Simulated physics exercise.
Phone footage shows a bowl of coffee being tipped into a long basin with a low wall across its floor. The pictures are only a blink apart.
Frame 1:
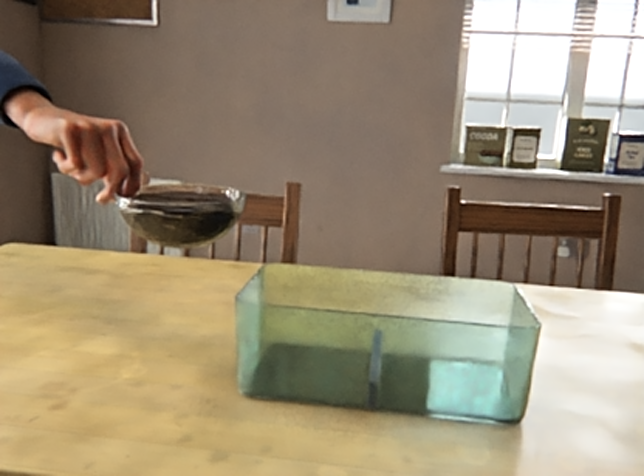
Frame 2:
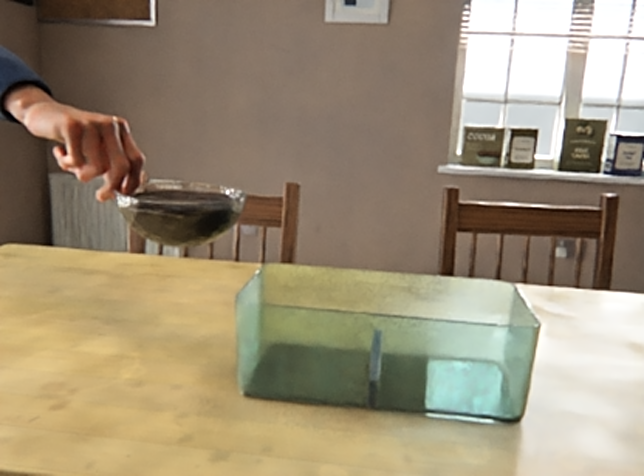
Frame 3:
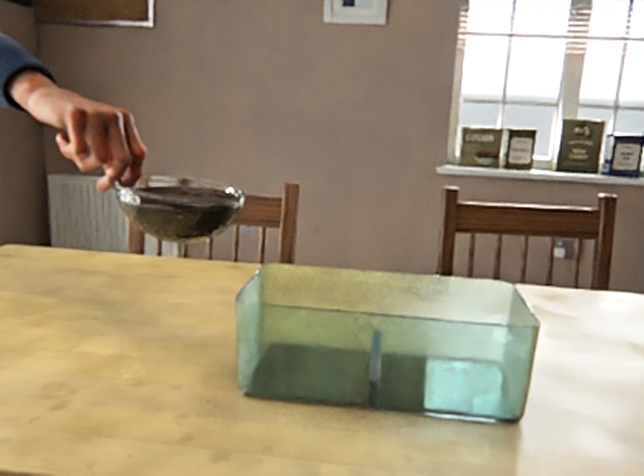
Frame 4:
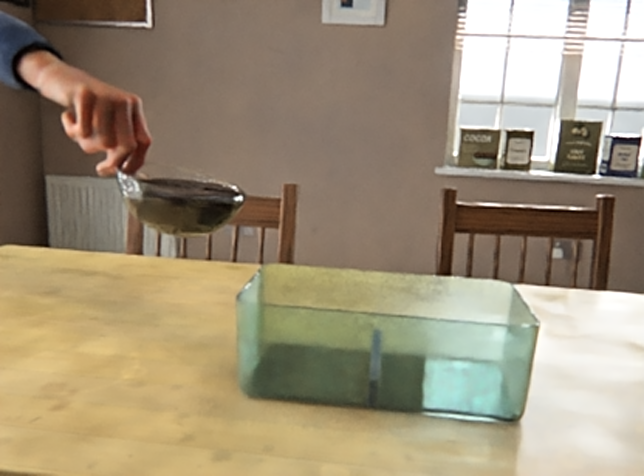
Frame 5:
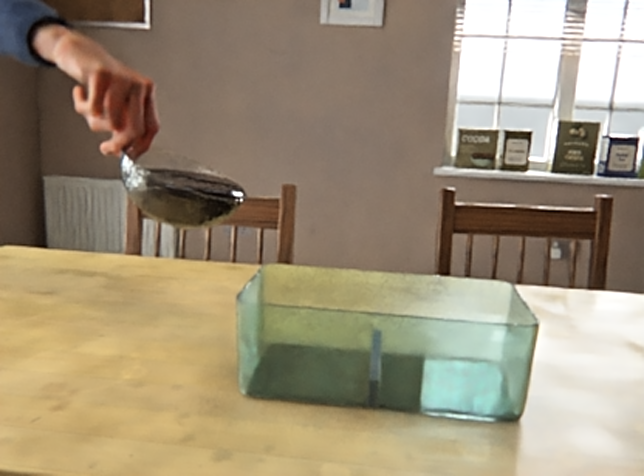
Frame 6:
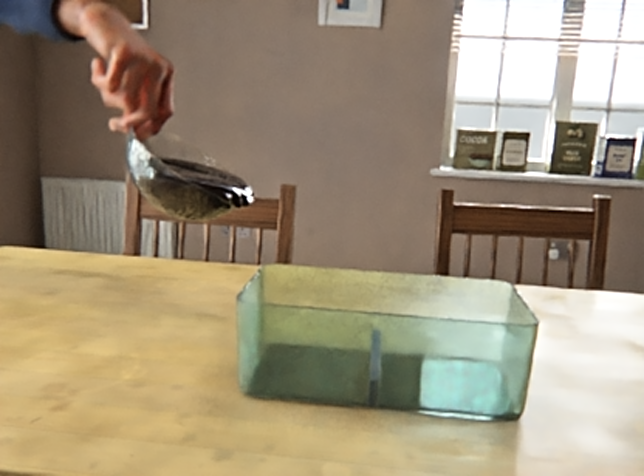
A hand held a glass bowl of dark liquid level above a wooden table, left of a long greenish basin, then gradually lifted its left side so the bowl tilted down toward the right.
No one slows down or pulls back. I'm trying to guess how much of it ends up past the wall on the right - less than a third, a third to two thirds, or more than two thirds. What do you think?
I'd say less than a third.
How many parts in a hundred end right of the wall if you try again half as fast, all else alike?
Estimate: Around 15 %.
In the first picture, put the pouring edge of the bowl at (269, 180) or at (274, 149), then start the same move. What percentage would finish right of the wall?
Near 25 % and 50 %.
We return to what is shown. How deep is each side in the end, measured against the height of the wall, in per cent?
Left side roughly 60, right side roughly 10.
A moment on, the tilt is 91° and 14 per cent is still to pour, 21 is left of the wall and 0 right of it.
Next, the tilt is 97° and 0 per cent is still to pour, 84 is left of the wall and 6 right of it.
Then the tilt is 97° and 0 per cent is still to pour, 73 is left of the wall and 13 right of it.
Later the tilt is 97° and 0 per cent is still to pour, 74 is left of the wall and 17 right of it.
In the end 74 per cent lies left of the wall, 17 right of it and 9 outside.
